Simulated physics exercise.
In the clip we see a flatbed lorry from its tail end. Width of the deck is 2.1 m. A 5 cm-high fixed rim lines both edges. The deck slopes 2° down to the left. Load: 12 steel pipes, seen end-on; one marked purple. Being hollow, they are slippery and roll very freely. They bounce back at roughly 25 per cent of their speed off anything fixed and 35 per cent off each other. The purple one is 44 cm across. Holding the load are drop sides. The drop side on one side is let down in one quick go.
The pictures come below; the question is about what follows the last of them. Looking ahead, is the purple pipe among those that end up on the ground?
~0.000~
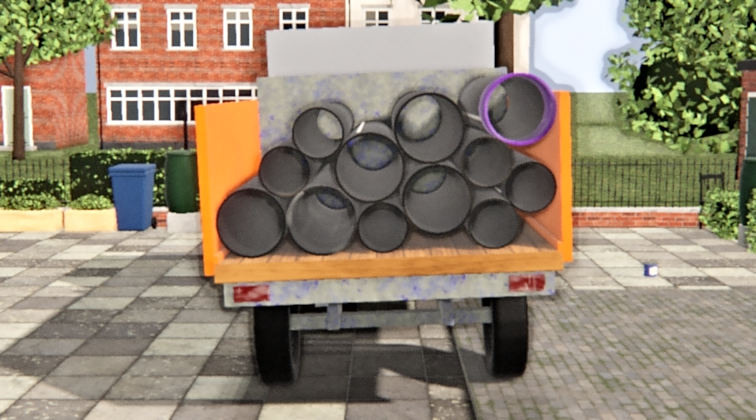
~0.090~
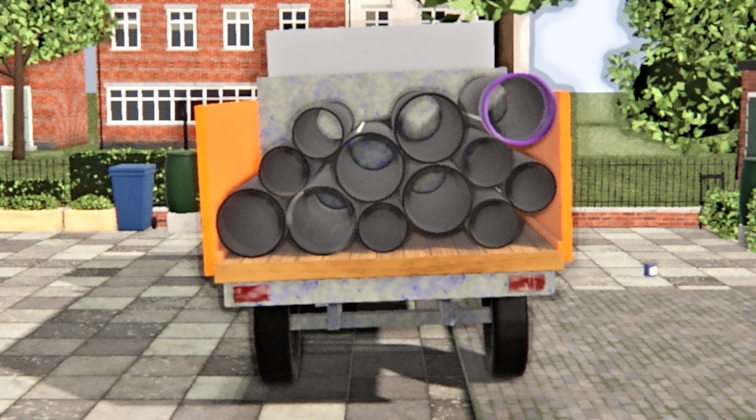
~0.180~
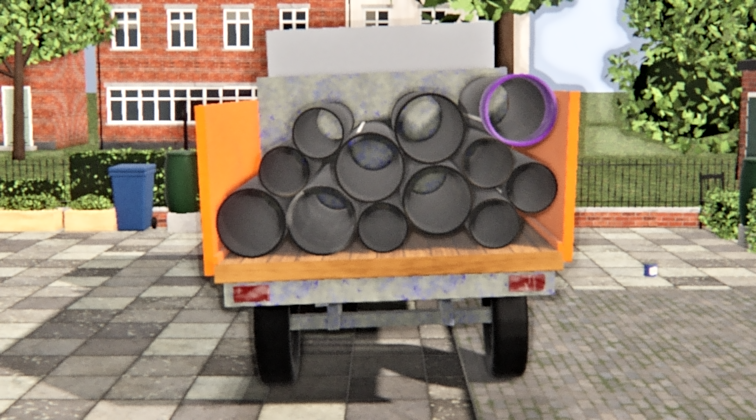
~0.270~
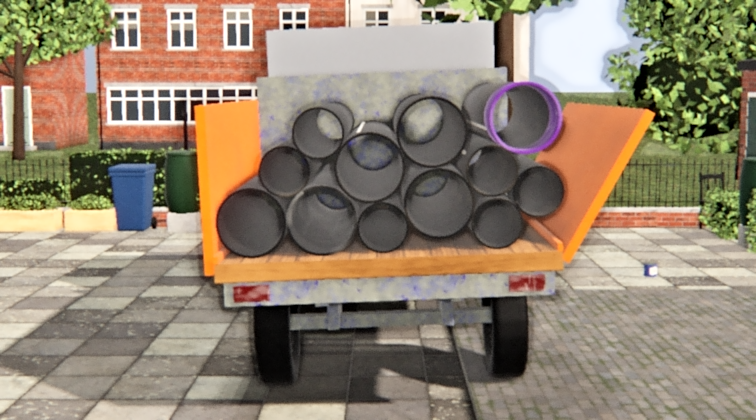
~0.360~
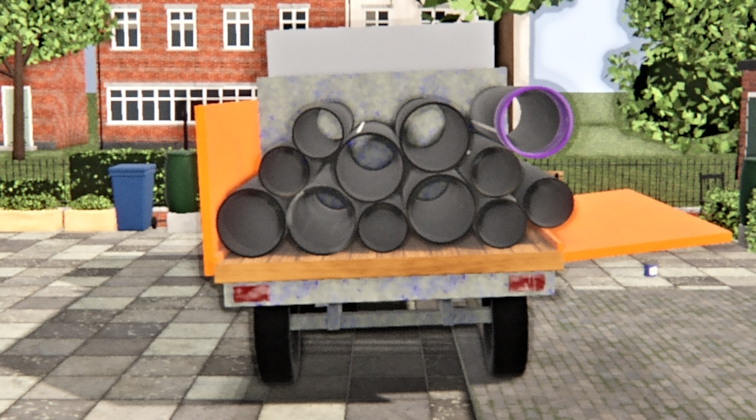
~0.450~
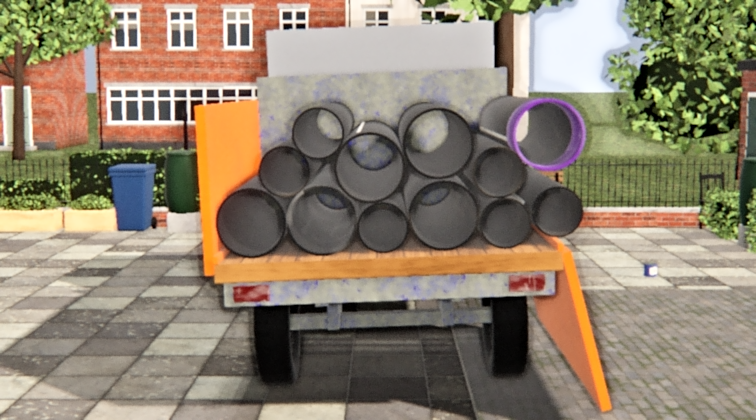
It is shed from the load.
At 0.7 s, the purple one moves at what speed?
Speed approx. 1.5 m/s.
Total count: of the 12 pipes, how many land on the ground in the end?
That comes to 2 in total.
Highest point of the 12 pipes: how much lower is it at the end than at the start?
Some 20 centimetres.
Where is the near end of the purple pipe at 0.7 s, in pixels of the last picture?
Roughly at (593, 154) in the last picture.
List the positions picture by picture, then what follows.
In the first frame, purple at (520, 109); sides still shut; the deck slopes 2° down to the left; 4 of the 12 make up the bottom layer.
In the second frame, purple at (520, 109); sides still shut.
In the third frame, purple at (521, 110); right board out by 5°, tip at (574, 98).
In the fourth frame, purple at (526, 118); right board out by 30°, tip at (646, 117).
In the fifth frame, purple at (536, 122); right board out by 85°, tip at (724, 237).
In the sixth frame, purple at (549, 135); right board out by 165°, tip at (605, 403).
After 0.7 s, purple is dropping off the right side; 2 gone from the deck.
After 0.8 s, purple is dropping off the right side; 2 gone from the deck.
After 0.9 s, purple is dropping off the right side; 2 gone from the deck.
After 1.0 s, purple is dropping off the right side; 2 gone from the deck.
At rest (4.0 s), purple is down on the right; 2 gone from the deck.
